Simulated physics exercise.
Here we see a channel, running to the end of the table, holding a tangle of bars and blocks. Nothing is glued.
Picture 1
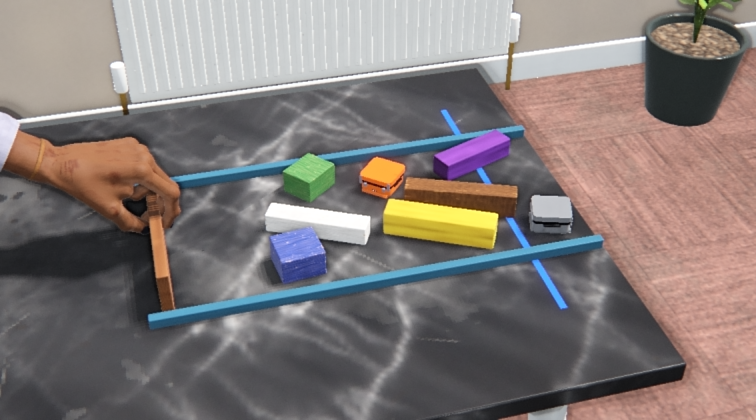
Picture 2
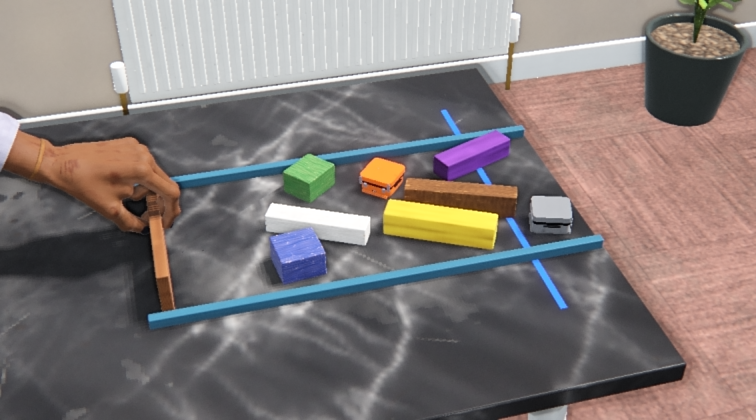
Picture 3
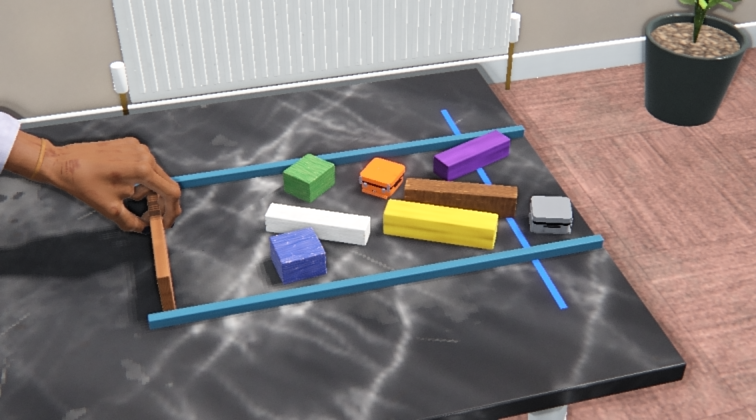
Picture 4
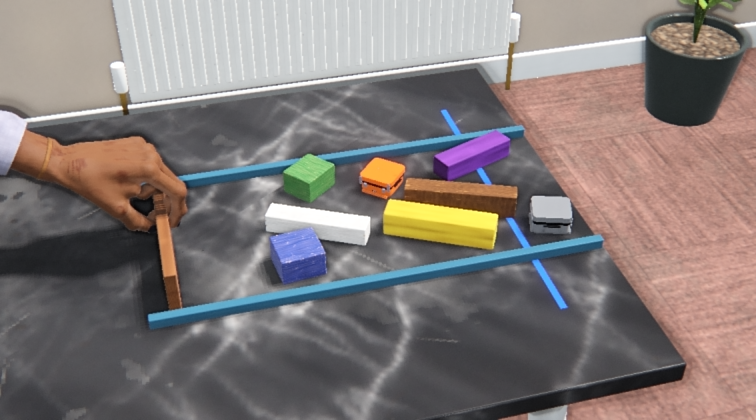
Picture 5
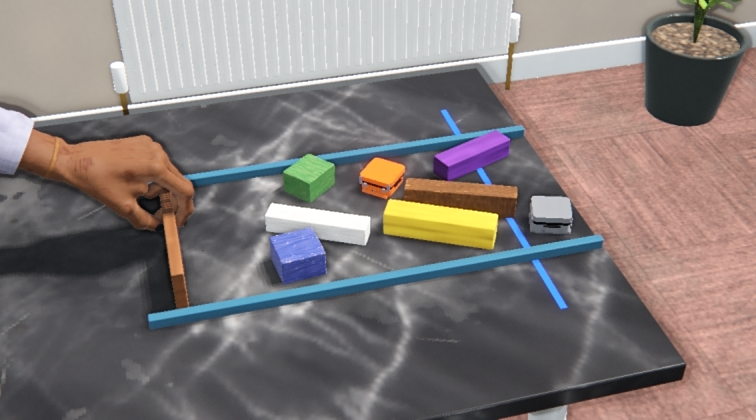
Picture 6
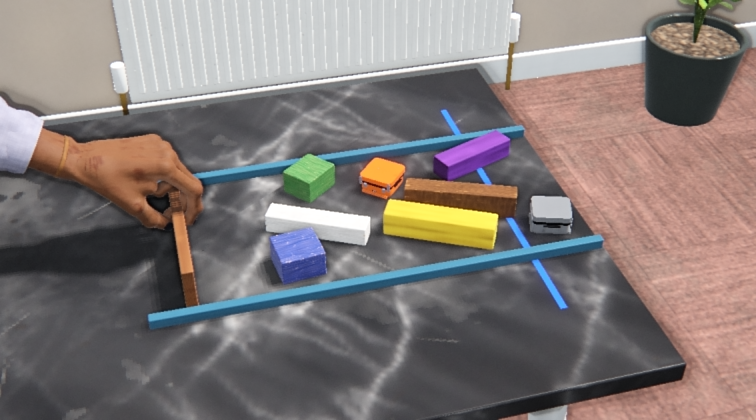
A hand held a brown board upright at the left end of a channel on a dark marbled table, then slid it slightly right, while the colourful bars and blocks ahead stayed still.
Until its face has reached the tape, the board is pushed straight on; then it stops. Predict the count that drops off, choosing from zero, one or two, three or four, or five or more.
The number going over the edge will be three or at most four.
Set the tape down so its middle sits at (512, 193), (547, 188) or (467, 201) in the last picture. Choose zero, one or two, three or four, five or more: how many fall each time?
Taking the three tapes one at a time, the answers are 3 or 4, then 5 or more, then one to two.
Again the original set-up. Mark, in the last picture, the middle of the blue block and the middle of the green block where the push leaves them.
First (537, 217), then (497, 146).
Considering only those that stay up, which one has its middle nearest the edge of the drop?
The orange case finishes closest.
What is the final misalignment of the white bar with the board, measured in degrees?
About 30° out of line.
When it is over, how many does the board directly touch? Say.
At rest, 3 are in contact.
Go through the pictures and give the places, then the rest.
Grey case (550, 216); purple stick (472, 155); brown bar (460, 198); board (157, 231); tape (496, 196), in the first frame.
Purple stick (472, 156); board (157, 231), in the second frame.
Brown bar (460, 198); blue block (298, 256), in the third frame.
Grey case (550, 216); green block (309, 178), in the fourth frame.
Purple stick (472, 156); white bar (318, 224), in the fifth frame.
Grey case (550, 216); purple stick (472, 156); brown bar (460, 198); board (179, 228); tape (496, 196), in the sixth frame.
A little later, none off yet; grey case at rest near (550, 216); purple stick at rest near (472, 156); brown bar at rest near (460, 198).
When it is over, the number that fall off is three or four; down, yellow stick, brown bar, purple stick and grey case.
